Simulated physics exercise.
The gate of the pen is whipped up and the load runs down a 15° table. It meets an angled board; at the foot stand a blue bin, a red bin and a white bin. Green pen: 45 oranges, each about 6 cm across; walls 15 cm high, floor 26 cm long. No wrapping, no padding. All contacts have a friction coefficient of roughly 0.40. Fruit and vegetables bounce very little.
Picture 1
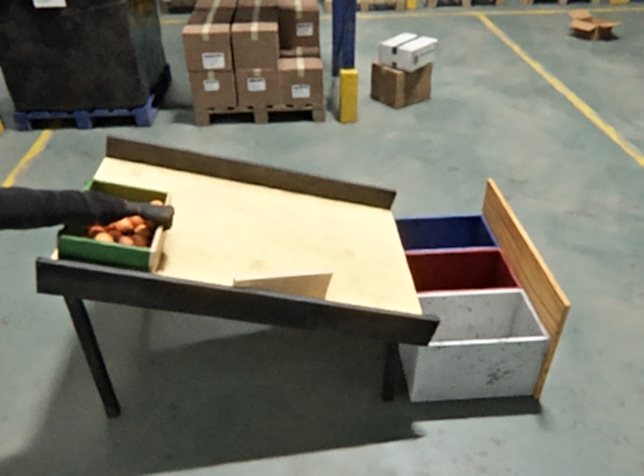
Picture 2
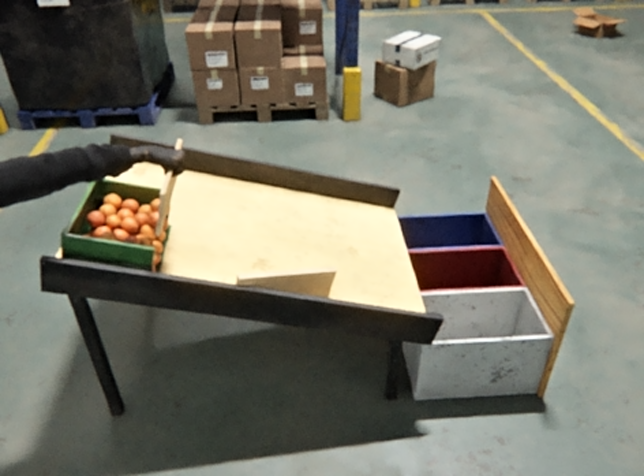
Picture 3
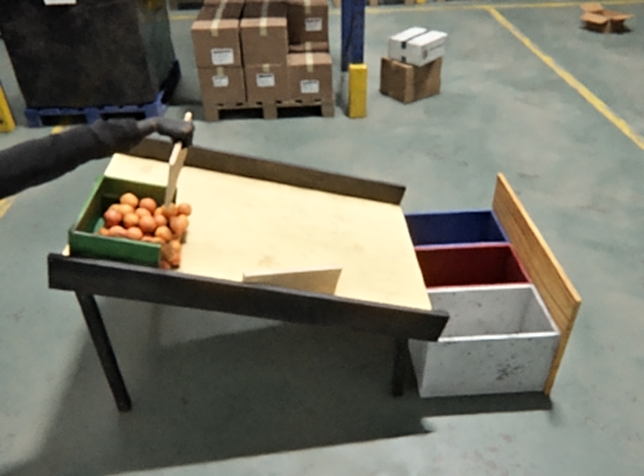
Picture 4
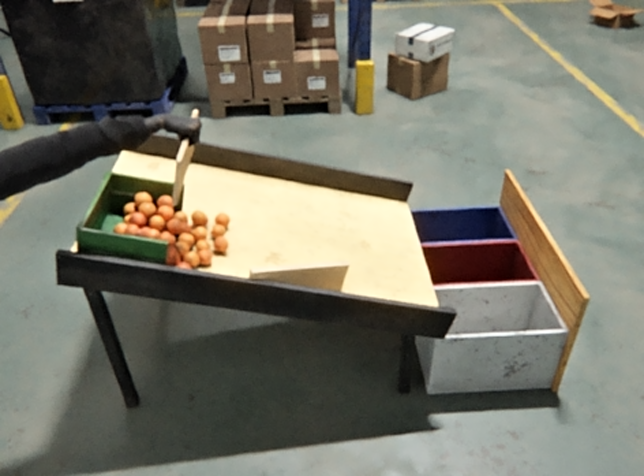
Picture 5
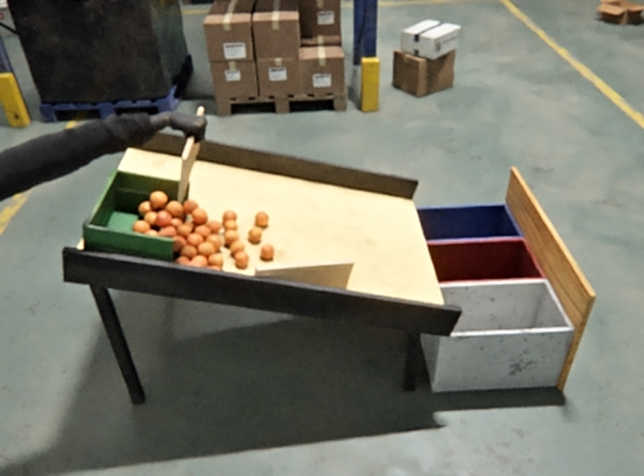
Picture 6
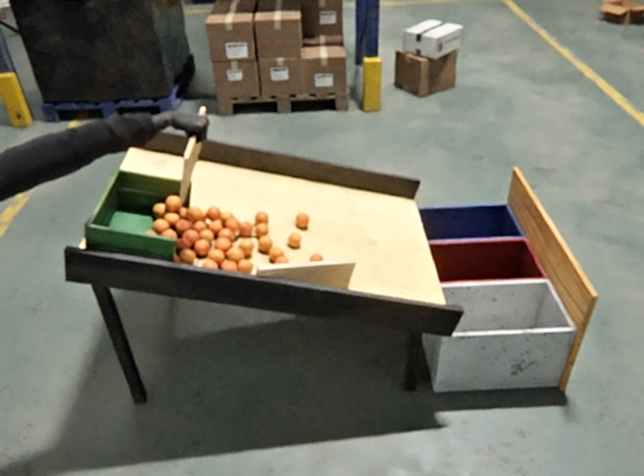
A dark-sleeved arm lifted the gate of a green pen on a sloping table, and the oranges inside spilled out and rolled down to the right, spreading toward a small angled board.
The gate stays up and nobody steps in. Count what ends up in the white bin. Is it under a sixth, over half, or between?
Expect between a sixth and a half of the load in the white bin.
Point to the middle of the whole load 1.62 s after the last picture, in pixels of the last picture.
Near (503, 311).
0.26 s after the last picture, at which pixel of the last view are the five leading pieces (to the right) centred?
At about (384, 260).
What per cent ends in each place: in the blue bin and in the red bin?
Roughly 0 and 70 per cent.
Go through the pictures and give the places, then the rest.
In the first frame (places track the rim corner closest to us here), green pen (63, 236); white bin (422, 345); all still inside.
Green pen (68, 235), in the second frame.
Green pen (75, 232); 5 out, the lowest orange at (174, 258), in the third frame.
Green pen (83, 229); 13 out, the lowest orange at (221, 244), in the fourth frame.
Green pen (89, 226); 23 out, the lowest orange at (267, 251), in the fifth frame.
Green pen (91, 225); white bin (446, 335); 30 out, the lowest orange at (316, 260), in the sixth frame.
Then, 0.26 s after the last picture, 3 still in the green pen and 42 on the slope.
Then, 0.58 s after the last picture, 1 in the blue bin, 1 in the red bin, 3 in the white bin, 36 on the slope and 4 in the air.
Then, 1.04 s after the last picture, 1 in the blue bin, 18 in the red bin, 9 in the white bin, 13 on the slope and 4 in the air.
When it is over (1.62 s after the last picture), 1 in the blue bin, 31 in the red bin and 13 in the white bin. Asked share, 13 of 45, 29 per cent.
